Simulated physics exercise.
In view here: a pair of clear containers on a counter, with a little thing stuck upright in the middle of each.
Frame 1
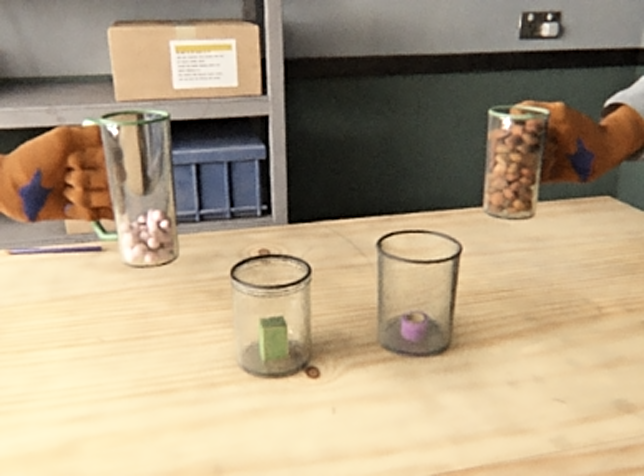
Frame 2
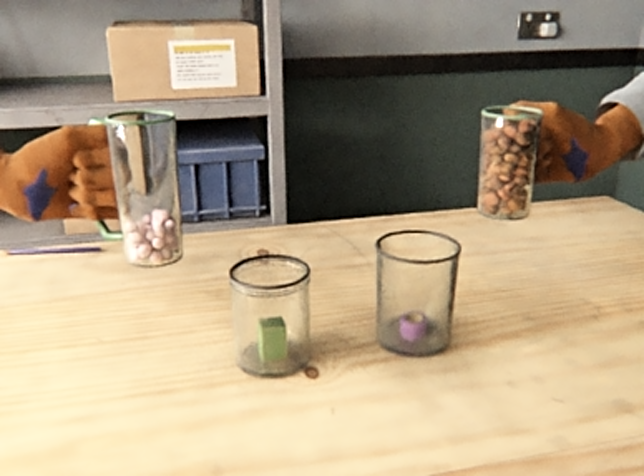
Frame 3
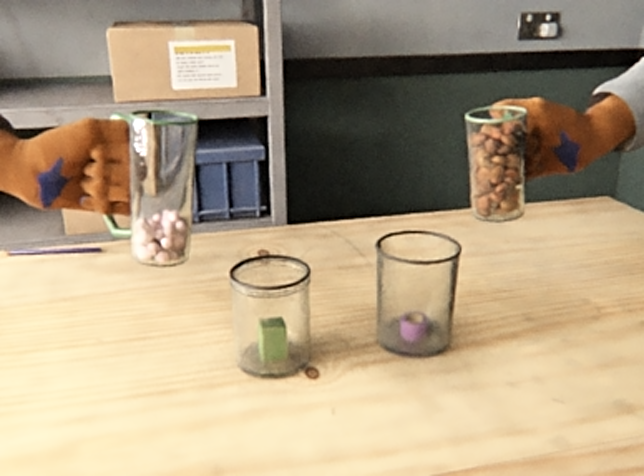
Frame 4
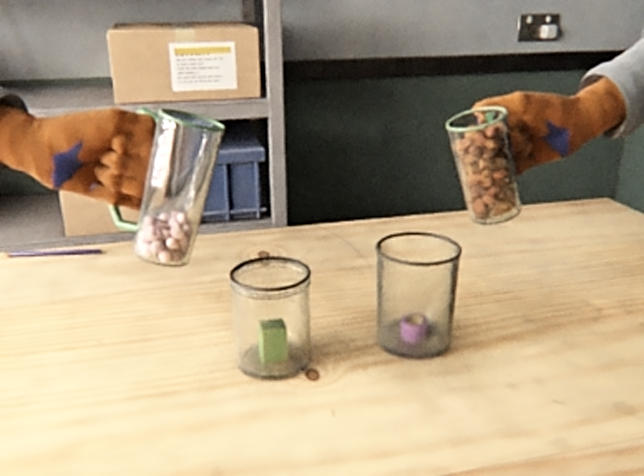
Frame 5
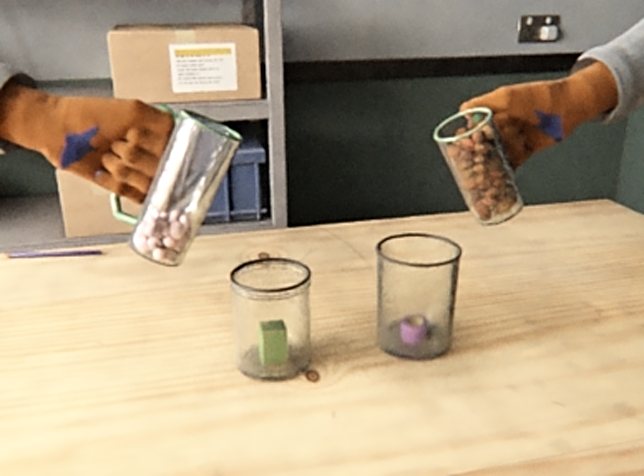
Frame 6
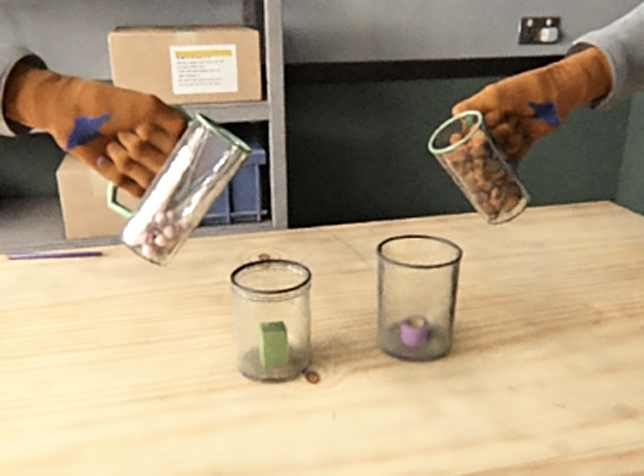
In the video, two orange-gloved hands hold clear cups, the left with a few pale pellets and the right nearly full of brown pieces, then move them inward and gradually tilt them toward two jars holding small green and purple objects.
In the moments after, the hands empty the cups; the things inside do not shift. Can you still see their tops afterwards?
Left side top exposed; right side fully covered.
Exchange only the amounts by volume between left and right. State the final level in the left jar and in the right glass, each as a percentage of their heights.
I'd expect close to 60 on the left side and 20 on the right side.
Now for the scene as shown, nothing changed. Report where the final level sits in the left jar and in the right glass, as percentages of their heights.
Roughly 25 for the left, 45 for the right.
Then, 0.30 s past the last view, left jar empty, all of its cupful still in the cup; right glass empty, all of its cupful still in the cup.
Then, 0.68 s past the last view, left jar empty, all of its cupful still in the cup; right glass nearly empty, nearly all of its cupful still in the cup.
Then, 1.09 s past the last view, left jar nearly empty, about a third of its cupful still in the cup; right glass nearly empty, about two thirds of its cupful still in the cup.
Finally, left jar a quarter full (surface near (273, 338)), nothing beside it; right glass half full (surface near (416, 301)), nothing beside it; the left thing is still showing; the right thing is covered.
